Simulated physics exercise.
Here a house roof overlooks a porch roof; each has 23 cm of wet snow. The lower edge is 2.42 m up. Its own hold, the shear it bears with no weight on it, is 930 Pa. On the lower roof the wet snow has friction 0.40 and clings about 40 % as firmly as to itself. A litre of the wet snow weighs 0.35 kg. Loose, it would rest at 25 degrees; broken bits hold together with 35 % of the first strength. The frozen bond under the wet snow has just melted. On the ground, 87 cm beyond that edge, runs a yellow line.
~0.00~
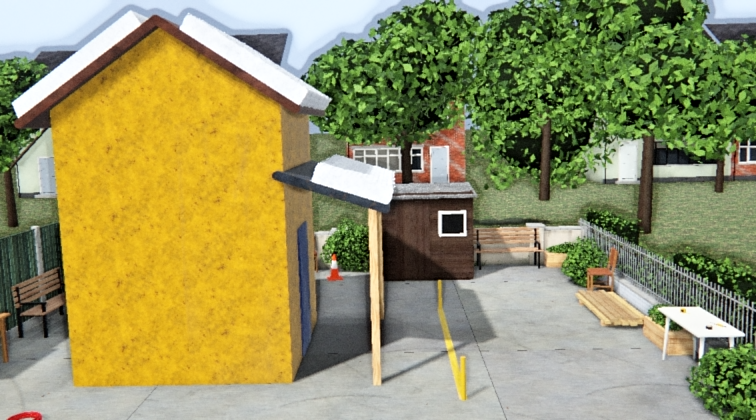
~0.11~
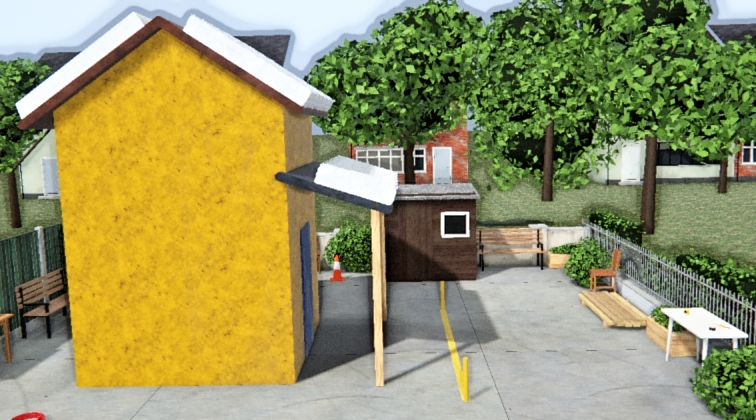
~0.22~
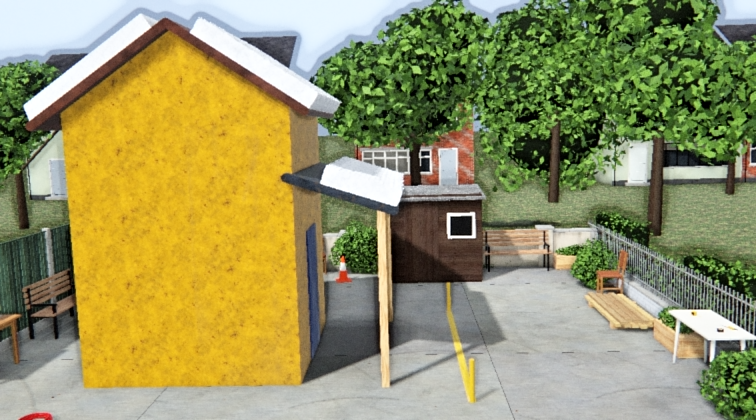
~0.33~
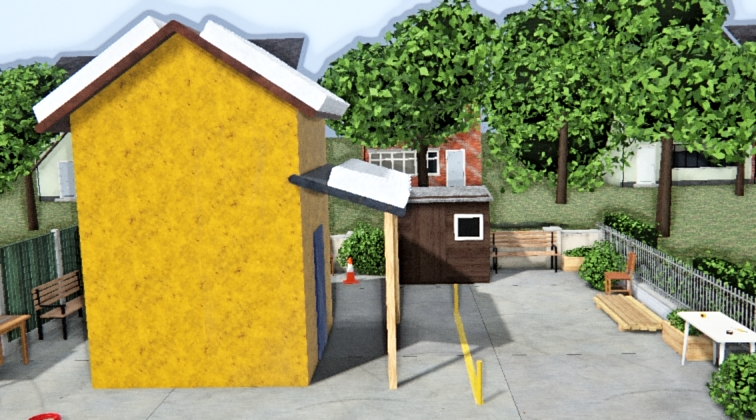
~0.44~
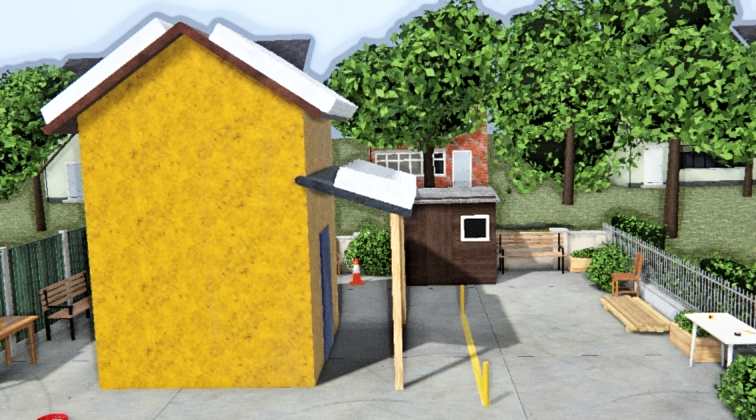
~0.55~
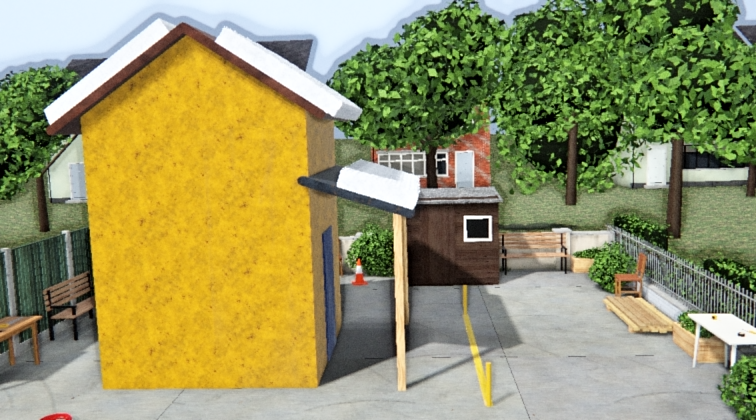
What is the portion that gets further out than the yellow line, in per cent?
Expect roughly 19 %.
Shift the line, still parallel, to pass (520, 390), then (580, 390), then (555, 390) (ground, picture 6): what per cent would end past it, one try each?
In turn about 8 %, 0 %, 1 %.
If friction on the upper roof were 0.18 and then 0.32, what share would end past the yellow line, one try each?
In that order: 55 %, 40 %.
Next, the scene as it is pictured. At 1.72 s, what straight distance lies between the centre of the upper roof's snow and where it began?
Some 1.6 m.
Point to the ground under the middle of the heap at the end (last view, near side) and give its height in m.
Around (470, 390); it stands about 0.2 m.
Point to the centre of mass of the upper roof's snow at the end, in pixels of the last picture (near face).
Near (447, 304).
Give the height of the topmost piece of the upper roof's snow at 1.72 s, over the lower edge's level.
Some 1.4 m.
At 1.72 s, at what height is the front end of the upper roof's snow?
Some 2.8 m.
After 1.09 s, none is below the lower edge and 0 % is past the line.
After 1.72 s, none is below the lower edge and 0 % is past the line.
After 2.36 s, 16 % is below the lower edge and 0 % is past the line.
After 3.00 s, 48 % is below the lower edge and 18 % is past the line.
After 3.70 s, 48 % is below the lower edge and 19 % is past the line.
